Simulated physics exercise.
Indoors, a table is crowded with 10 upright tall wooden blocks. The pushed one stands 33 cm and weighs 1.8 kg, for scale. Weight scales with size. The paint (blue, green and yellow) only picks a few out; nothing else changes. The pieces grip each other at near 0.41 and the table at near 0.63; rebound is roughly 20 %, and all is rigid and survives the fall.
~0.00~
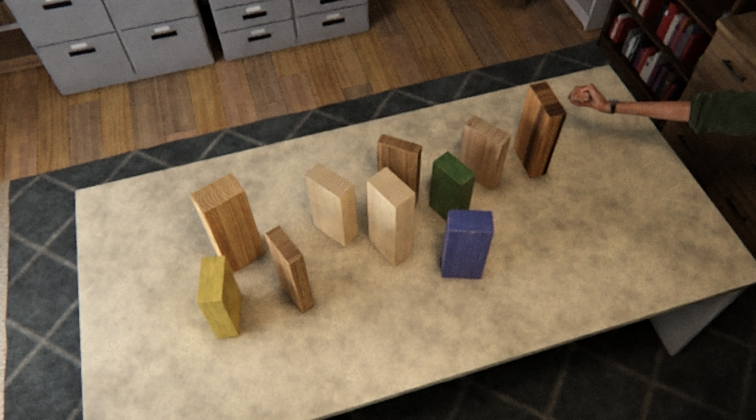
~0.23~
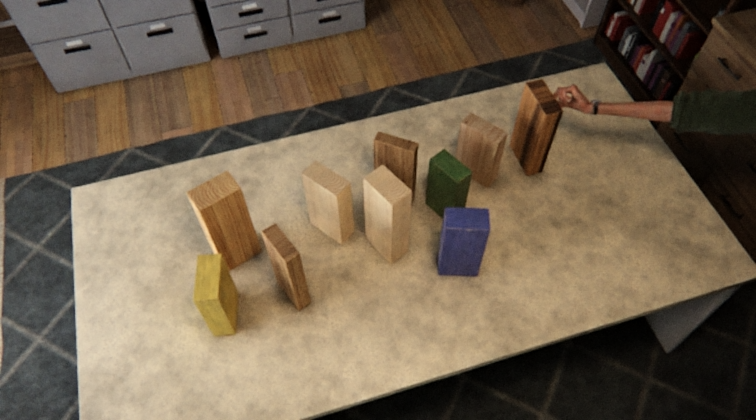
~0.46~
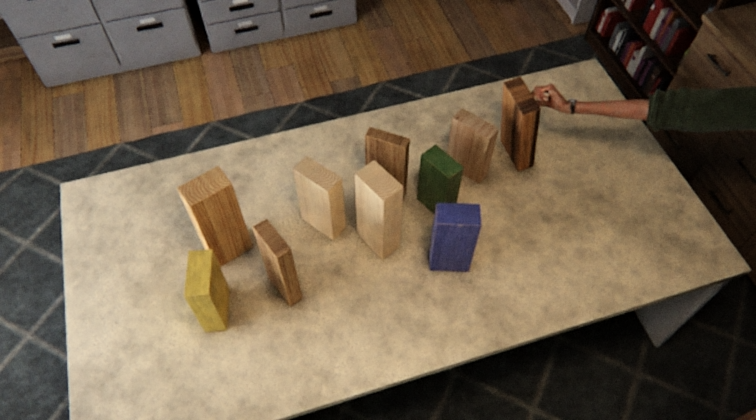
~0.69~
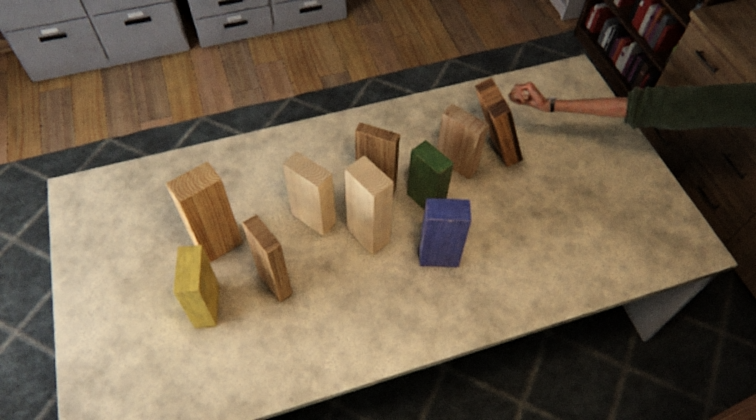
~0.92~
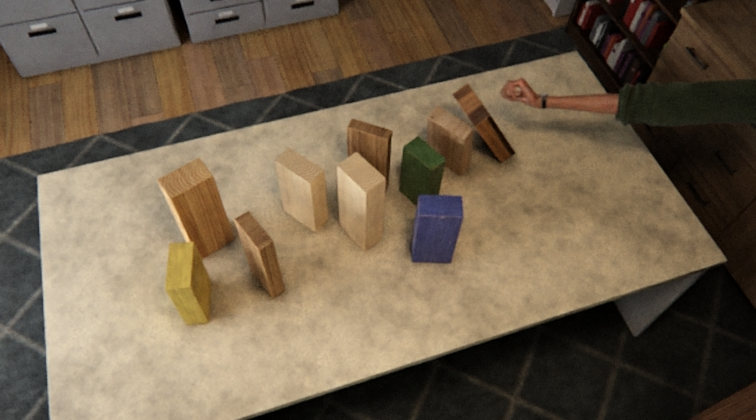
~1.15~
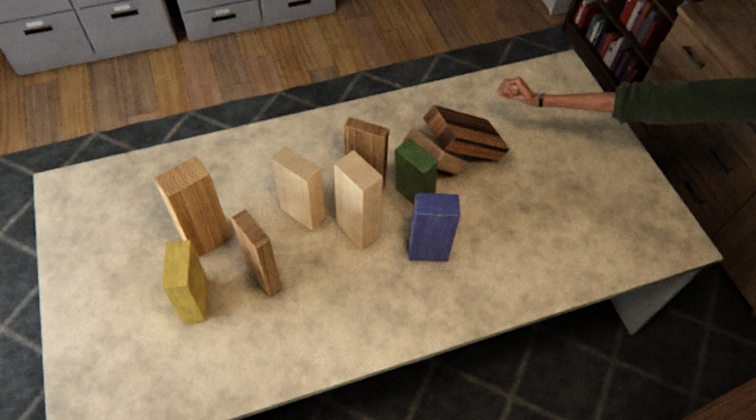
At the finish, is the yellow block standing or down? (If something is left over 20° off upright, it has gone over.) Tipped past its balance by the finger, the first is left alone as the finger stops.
Down.
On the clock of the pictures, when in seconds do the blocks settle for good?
About 3.0 s.
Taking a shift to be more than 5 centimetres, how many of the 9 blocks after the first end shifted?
By my tally, the number that shifted is 7.
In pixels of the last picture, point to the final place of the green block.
It comes to rest around (382, 216) in the last view.
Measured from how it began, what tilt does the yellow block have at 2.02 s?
Around 60° from its start.
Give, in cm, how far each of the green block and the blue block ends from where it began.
So green shifts 20 cm, while blue shifts 0 cm.
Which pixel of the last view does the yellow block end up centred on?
It stops roughly at (141, 294).
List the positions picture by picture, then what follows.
In the first frame (places mark the middle of the side facing us; the camera pans a little), finger (574, 96) 55 mm from the first block; yellow block (211, 279); green block (444, 196); blue block (466, 257); the rest undisturbed.
The second frame shows finger (557, 97) 4 mm from the first block; yellow block (208, 277).
The third frame shows finger (534, 97) pushing; yellow block (198, 272); the rest undisturbed.
The fourth frame shows finger (514, 95) stopped; yellow block (188, 268); the rest undisturbed.
The fifth frame shows finger (506, 91) stopped; yellow block (180, 265); steepest lean 9°, the block at (445, 148); one has shifted.
The sixth frame shows finger (503, 89) stopped; yellow block (176, 263); green block (409, 182) leaning 5°; blue block (433, 240); 1 of the 9 other blocks over, 2 disturbed in all.
After 1.28 s, 2 of the 9 other blocks over; yellow block unmoved; green block leaning 41°.
After 1.70 s, 3 of the 9 other blocks over; yellow block unmoved; green block leaning 71°.
After 2.02 s, 6 of the 9 other blocks over; yellow block leaning 60°; green block leaning 72°.
After 2.48 s, 7 of the 9 other blocks over; yellow block lying flat; green block lying flat.
At rest (3.3 s), 7 of the 9 other blocks over; yellow block lying flat; green block lying flat; blue block unmoved. Two left standing. As the last picture would show them, middles, yellow block near (141, 294), green block near (382, 216).
